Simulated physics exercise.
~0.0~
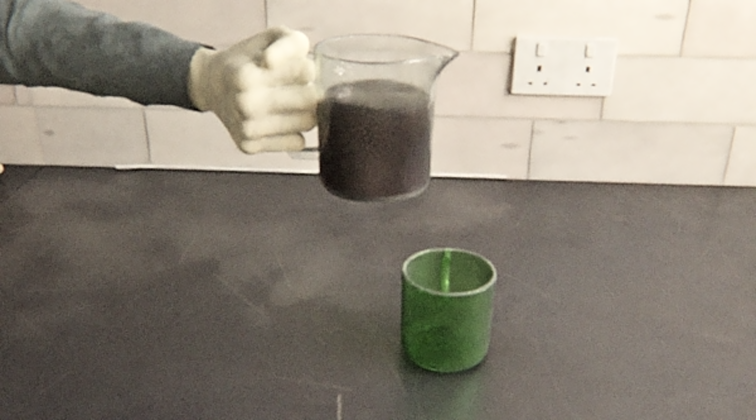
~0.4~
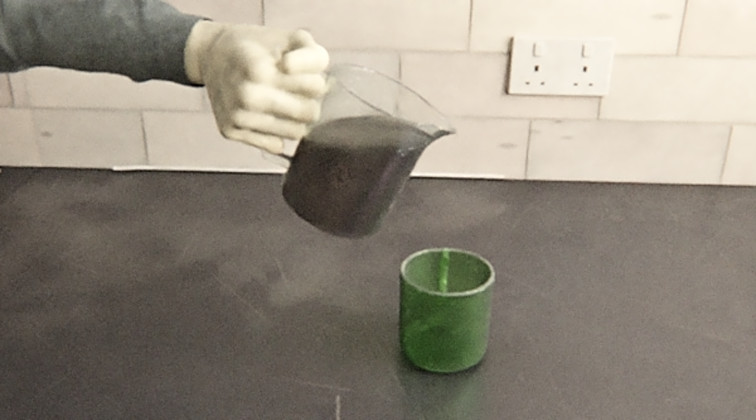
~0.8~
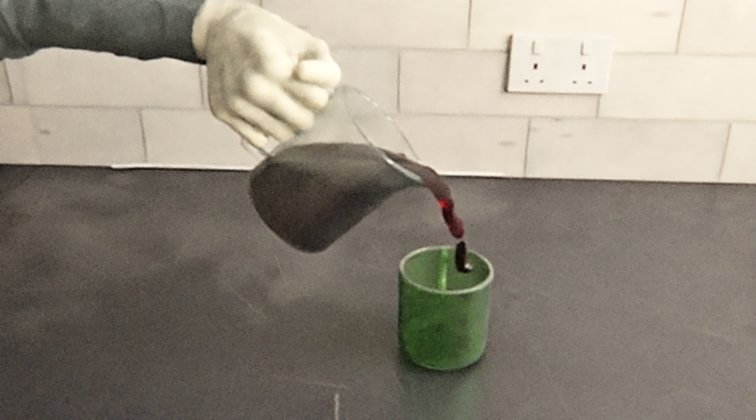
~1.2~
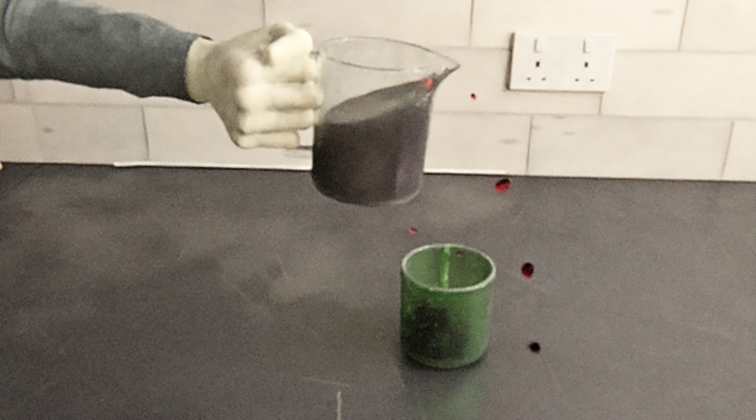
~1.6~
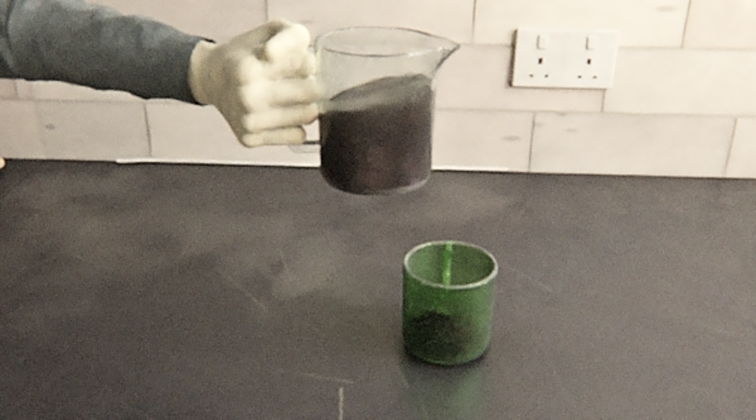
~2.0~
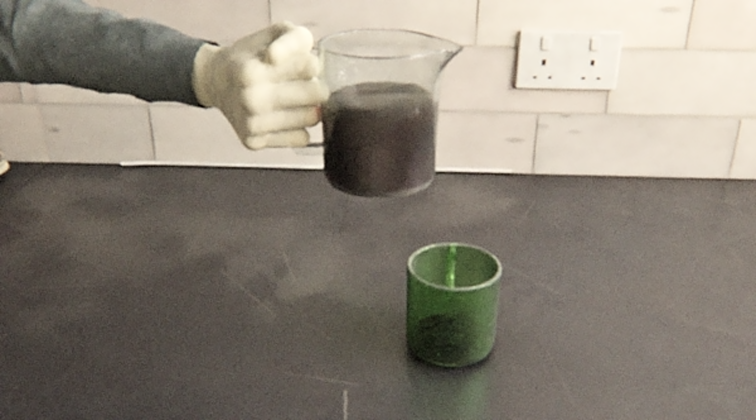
A gloved hand tipped a glass pitcher of dark red wine to the right over a green mug, pouring some in, then brought it level again as a few drops flew past the mug, leaving a little wine in the mug and plenty in the pitcher.
